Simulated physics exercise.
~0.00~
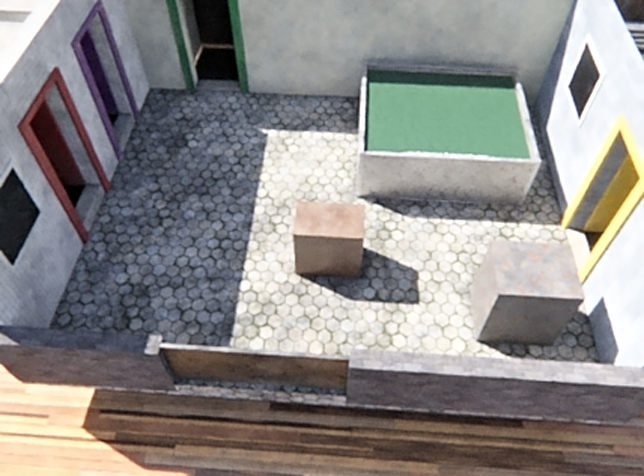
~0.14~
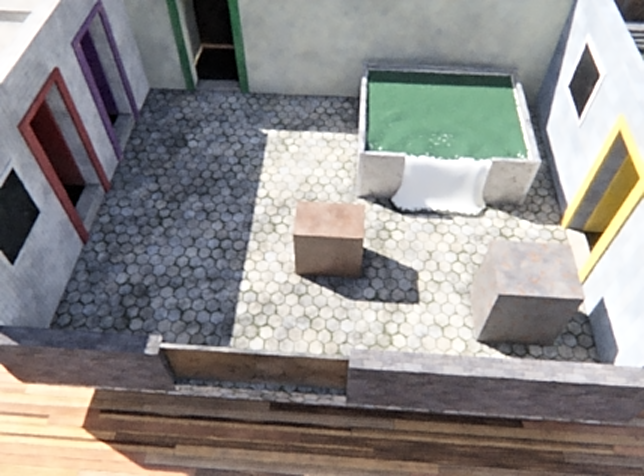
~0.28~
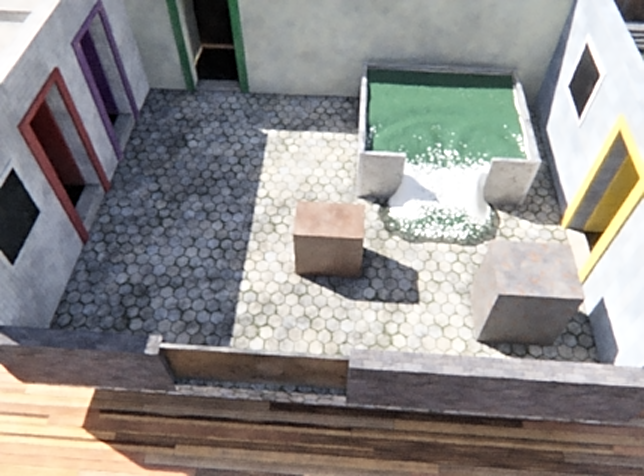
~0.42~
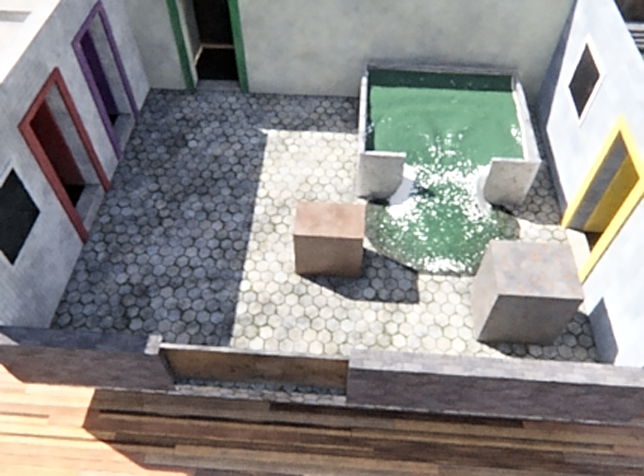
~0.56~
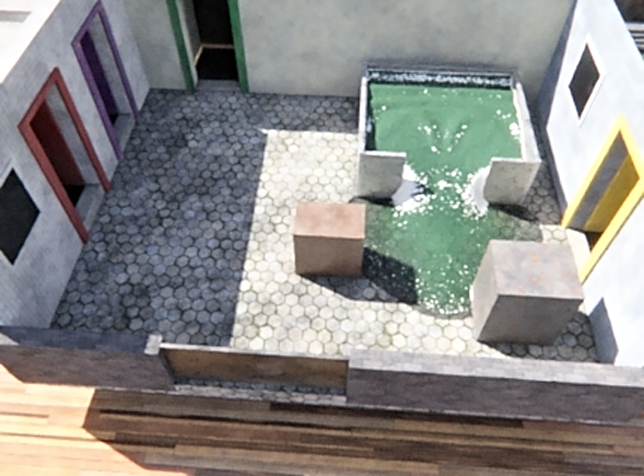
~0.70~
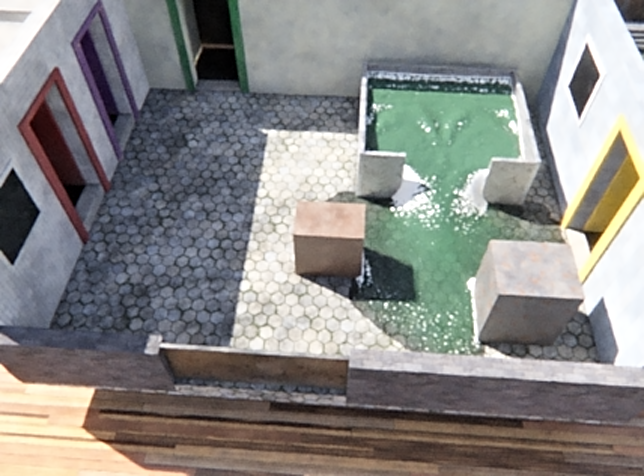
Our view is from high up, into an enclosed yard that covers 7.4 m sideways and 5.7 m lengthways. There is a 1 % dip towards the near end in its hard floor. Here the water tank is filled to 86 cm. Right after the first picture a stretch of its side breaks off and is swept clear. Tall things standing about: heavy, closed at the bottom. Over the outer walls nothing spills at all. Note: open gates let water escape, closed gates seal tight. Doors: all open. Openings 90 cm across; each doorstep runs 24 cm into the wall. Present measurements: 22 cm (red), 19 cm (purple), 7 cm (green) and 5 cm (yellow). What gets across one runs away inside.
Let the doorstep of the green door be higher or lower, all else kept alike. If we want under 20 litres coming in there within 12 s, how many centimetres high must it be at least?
About 11 centimetres.
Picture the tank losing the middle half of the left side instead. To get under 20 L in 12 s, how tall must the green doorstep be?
In that case you'd want it roughly 18 cm high.
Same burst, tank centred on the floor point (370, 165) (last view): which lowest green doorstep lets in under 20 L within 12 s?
At least roughly 11.5 cm high.
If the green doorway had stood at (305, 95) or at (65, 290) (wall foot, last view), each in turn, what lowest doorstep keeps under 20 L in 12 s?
Roughly 12.0 cm for the first and 20 cm for the second.
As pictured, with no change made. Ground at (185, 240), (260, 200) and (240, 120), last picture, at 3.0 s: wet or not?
1: Awash; 2: Awash; 3: Unwetted.
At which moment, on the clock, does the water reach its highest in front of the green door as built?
Roughly 8.0 s.
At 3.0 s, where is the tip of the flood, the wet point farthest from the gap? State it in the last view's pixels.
At about (37, 357).
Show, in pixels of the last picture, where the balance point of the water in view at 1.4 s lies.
Roughly (440, 196).
After 1.4 s water covers 30 % of the floor, deepest (52 cm) near (436, 384); it has not reached the green door.
After 3.0 s water covers 60 % of the floor, deepest (42 cm) near (536, 391); it has not reached the green door.
After 12.0 s water covers 100 % of the floor, deepest (18 cm) near (333, 243); 11 cm at the green door, 88 litres in over its 7 cm doorstep.
At the green door as built, the water arrived by 5.3 s and peaked near 15 cm at 7.8 s.
Run again over the same 12 s with other heights there, 30 litres in over 10 cm, 3 litres over 13.5 cm. The limit of 20 litres is kept from about 11 cm up.
